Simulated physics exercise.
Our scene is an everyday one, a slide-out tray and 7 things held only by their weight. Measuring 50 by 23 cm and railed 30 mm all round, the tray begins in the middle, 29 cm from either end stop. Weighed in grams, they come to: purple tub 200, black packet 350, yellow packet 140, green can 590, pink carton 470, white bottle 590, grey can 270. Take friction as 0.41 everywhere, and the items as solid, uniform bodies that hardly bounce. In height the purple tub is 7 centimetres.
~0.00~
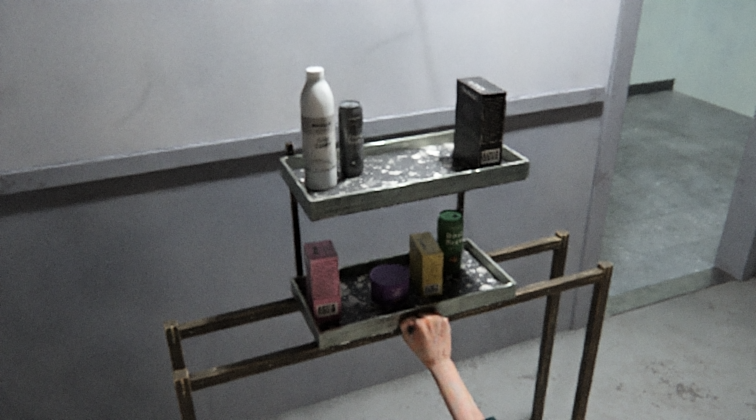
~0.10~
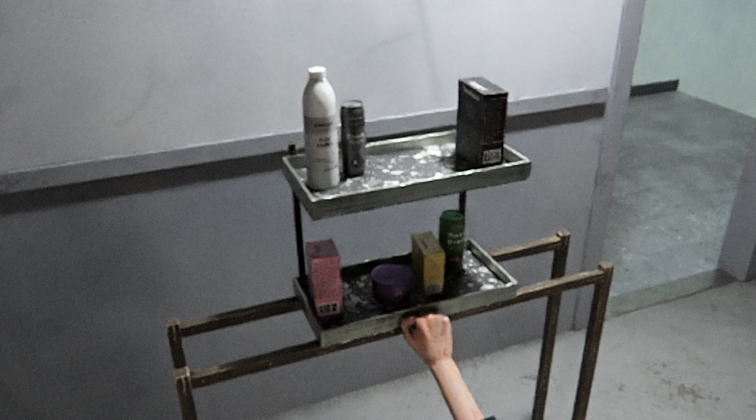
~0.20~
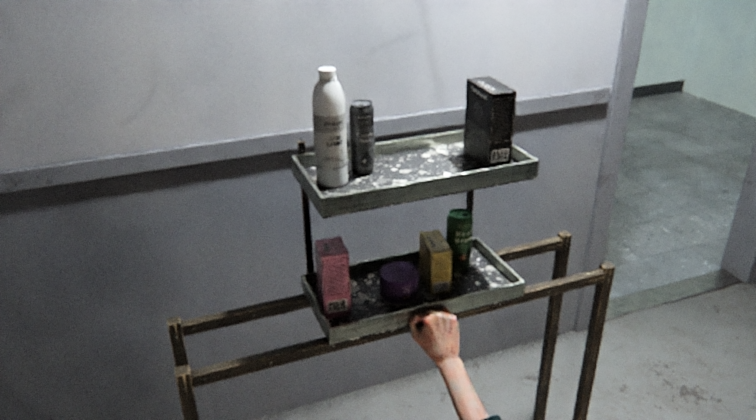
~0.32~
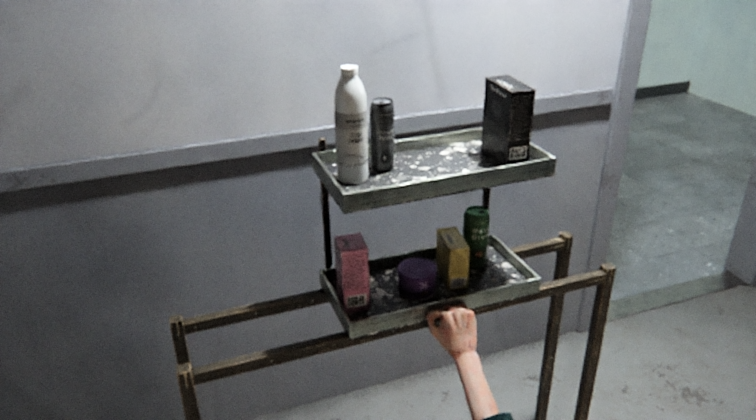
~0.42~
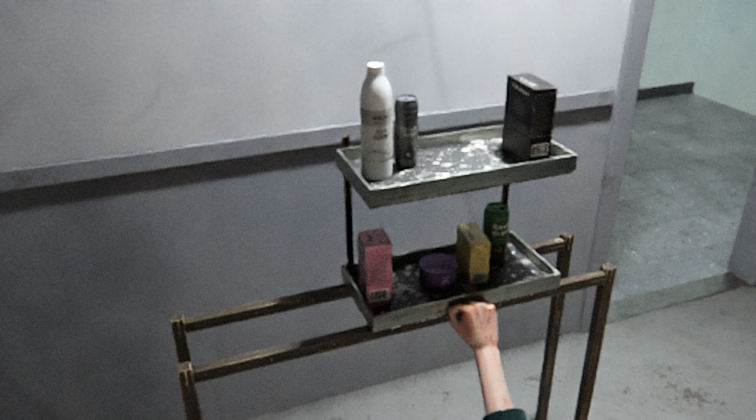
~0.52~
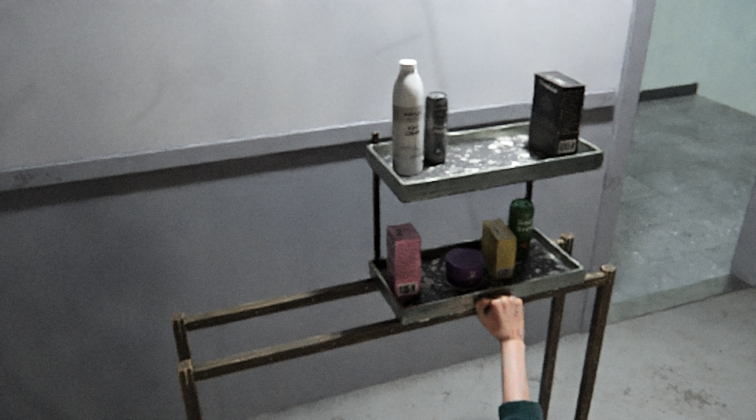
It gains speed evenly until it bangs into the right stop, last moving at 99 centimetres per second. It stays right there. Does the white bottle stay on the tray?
It is going to keep company with the tray.
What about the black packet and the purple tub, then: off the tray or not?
Result: Black packet goes out of bounds, purple tub remains in bounds.
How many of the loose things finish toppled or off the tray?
That makes 4.
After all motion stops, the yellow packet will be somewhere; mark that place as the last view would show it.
Near (555, 238).
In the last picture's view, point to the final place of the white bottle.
It ends up at about (544, 150).
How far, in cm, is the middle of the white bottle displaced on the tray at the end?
Displacement: Approx. 26 cm.
After 0.82 s, tray moved 29 cm right; black packet now off the tray; white bottle leaning 39° near (495, 109); grey can leaning 55°.
After 1.02 s, tray moved 29 cm right; white bottle on its side near (535, 139); pink carton leaning 61°; grey can on its side.
At rest (2.1 s), off the tray, black packet; tipped over on the tray, pink carton, white bottle and grey can; not toppled but over 5 cm from the start, purple tub, yellow packet and green can. In the last view, white bottle near (544, 150).
